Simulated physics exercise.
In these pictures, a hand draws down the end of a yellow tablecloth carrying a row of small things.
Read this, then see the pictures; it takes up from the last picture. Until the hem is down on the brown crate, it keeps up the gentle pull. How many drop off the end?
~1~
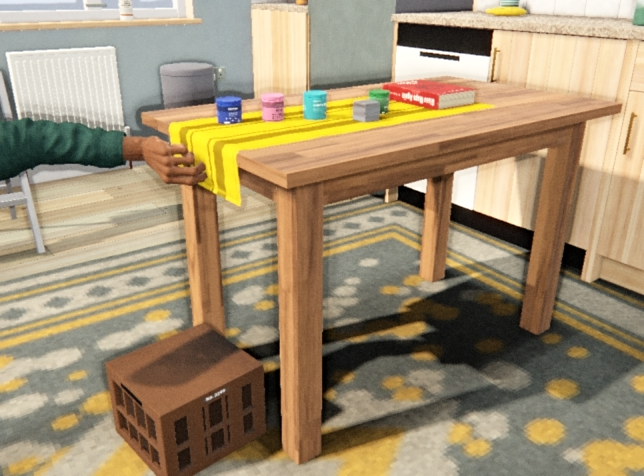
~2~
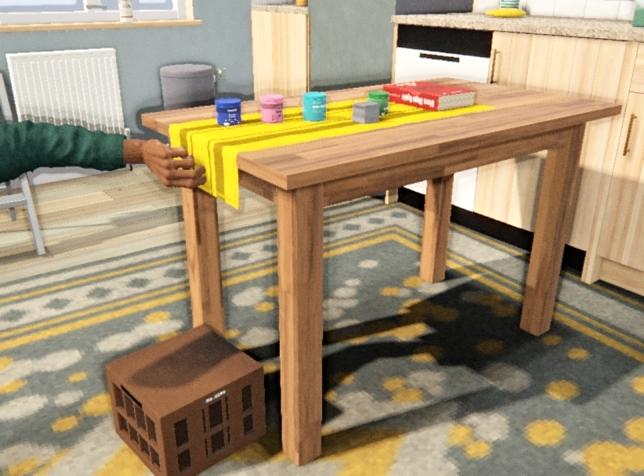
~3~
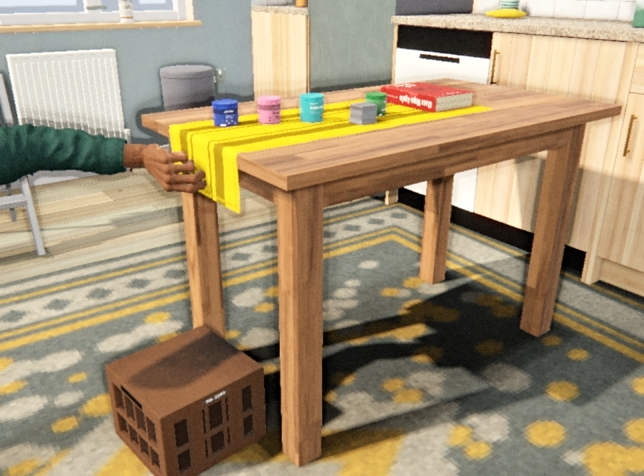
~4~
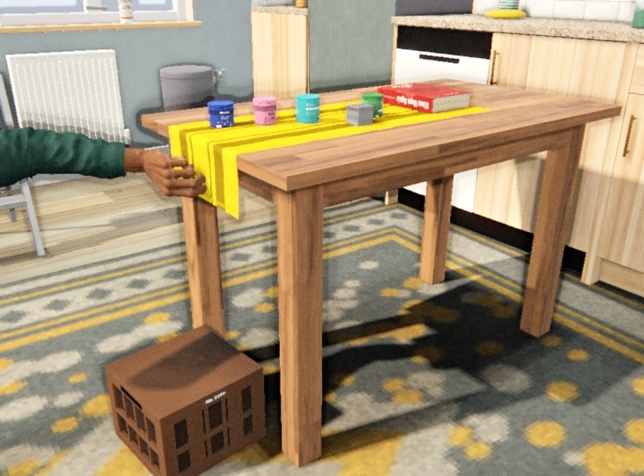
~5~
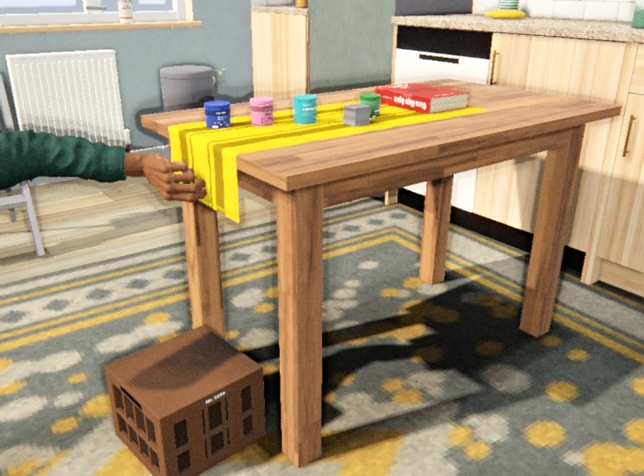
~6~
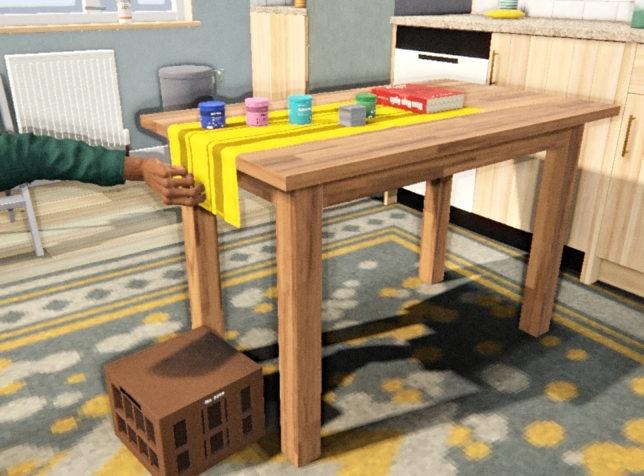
Well, the number that leaves the top comes to exactly four there.
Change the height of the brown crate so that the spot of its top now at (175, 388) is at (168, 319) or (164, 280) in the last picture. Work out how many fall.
Respectively 2 and 1.
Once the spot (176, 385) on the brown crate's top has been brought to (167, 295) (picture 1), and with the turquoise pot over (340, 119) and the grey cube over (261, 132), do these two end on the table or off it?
So the turquoise pot stays there, and the grey cube leaves.
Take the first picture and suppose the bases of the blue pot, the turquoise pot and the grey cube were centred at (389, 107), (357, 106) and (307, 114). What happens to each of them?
The blue pot is still on top, the turquoise pot is still on top, the grey cube is off the top.
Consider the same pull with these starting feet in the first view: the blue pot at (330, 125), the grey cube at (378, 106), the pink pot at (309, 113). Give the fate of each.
Outcome: Blue pot is gone, grey cube is still in place, pink pot is gone.
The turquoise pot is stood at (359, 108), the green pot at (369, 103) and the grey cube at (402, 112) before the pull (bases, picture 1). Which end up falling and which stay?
Result - turquoise pot: Still up; green pot: Still up; grey cube: Still up.
Early on, hem near (206, 283); blue pot and pink pot gone.
Midway, hem on the crate; blue pot, pink pot, turquoise pot and grey cube gone.
Finally, hem on the crate; blue pot, pink pot, turquoise pot and grey cube gone. The count of fallen things is four.
